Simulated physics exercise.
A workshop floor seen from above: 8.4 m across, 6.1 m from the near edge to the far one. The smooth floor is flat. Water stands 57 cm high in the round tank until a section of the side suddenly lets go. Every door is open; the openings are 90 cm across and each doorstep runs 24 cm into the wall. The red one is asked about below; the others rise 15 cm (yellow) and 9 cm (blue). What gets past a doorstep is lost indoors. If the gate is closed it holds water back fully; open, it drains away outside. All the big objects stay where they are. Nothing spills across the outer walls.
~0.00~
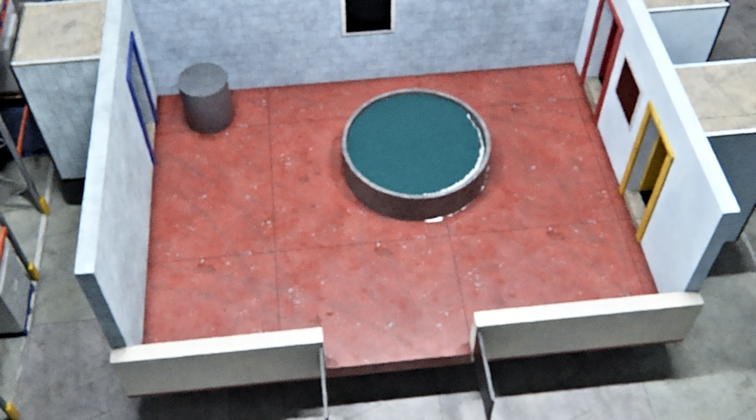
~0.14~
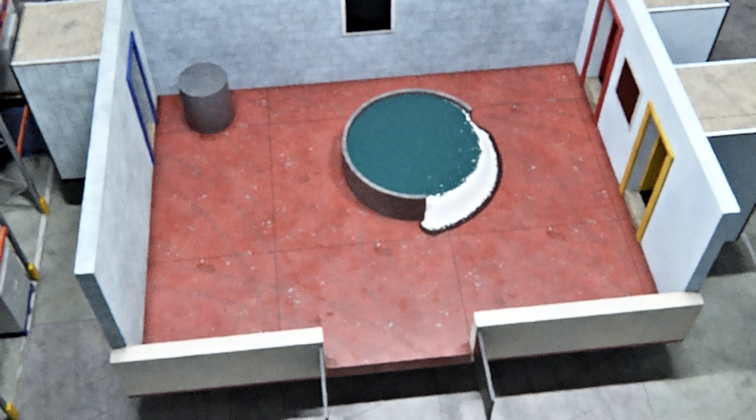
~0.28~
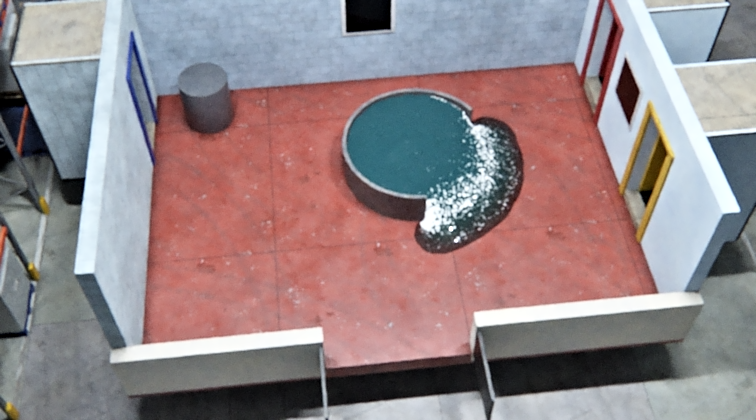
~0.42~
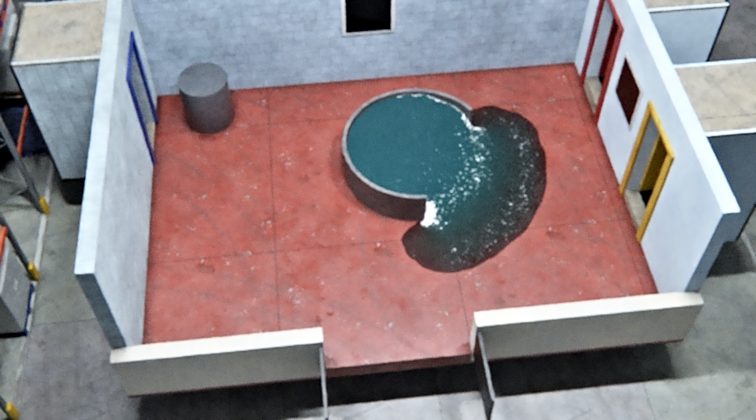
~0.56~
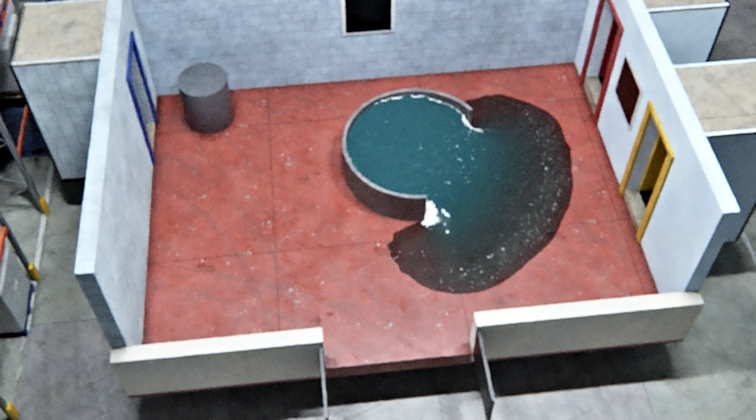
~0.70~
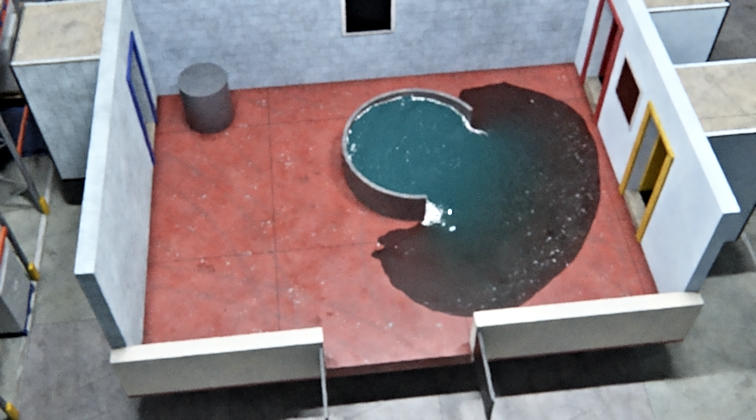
Dark teal water bursting from the right side of a round tank, foaming white, then spreading widely across a red workshop floor.
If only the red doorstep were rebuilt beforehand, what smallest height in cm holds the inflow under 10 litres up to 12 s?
At least 13 cm or so.
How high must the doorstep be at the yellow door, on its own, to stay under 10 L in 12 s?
About 23 cm at yellow.
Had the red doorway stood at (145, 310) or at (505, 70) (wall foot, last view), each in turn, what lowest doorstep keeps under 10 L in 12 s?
About 7.5 and 10.0 cm.
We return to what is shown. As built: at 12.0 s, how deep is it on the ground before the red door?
Roughly 4.5 cm deep.
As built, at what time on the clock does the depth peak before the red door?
Near 1.4 s.
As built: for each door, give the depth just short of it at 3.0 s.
Depths in cm: Red 12, yellow 23, blue 0.
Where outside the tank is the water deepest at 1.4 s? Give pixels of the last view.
Around (608, 168).
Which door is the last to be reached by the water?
Last comes the blue one.
After 1.4 s water covers 35 % of the floor, deepest (27 cm) near (608, 168); 17 cm at the red door, 0 litres in over its 26 cm doorstep.
After 3.0 s water covers 35 % of the floor, deepest (36 cm) near (652, 321); 12 cm at the red door, 0 litres in over its 26 cm doorstep.
After 12.0 s water covers 100 % of the floor, deepest (13 cm) near (158, 101); 5 cm at the red door, 0 litres in over its 26 cm doorstep.
At the red door as built, the water arrived by 0.9 s and peaked near 17 cm at 1.4 s.
Run again over the same 12 s with other heights there, 21 litres in over 11 cm, 5 litres over 14.5 cm. The limit of 10 litres is kept from about 13 cm up.
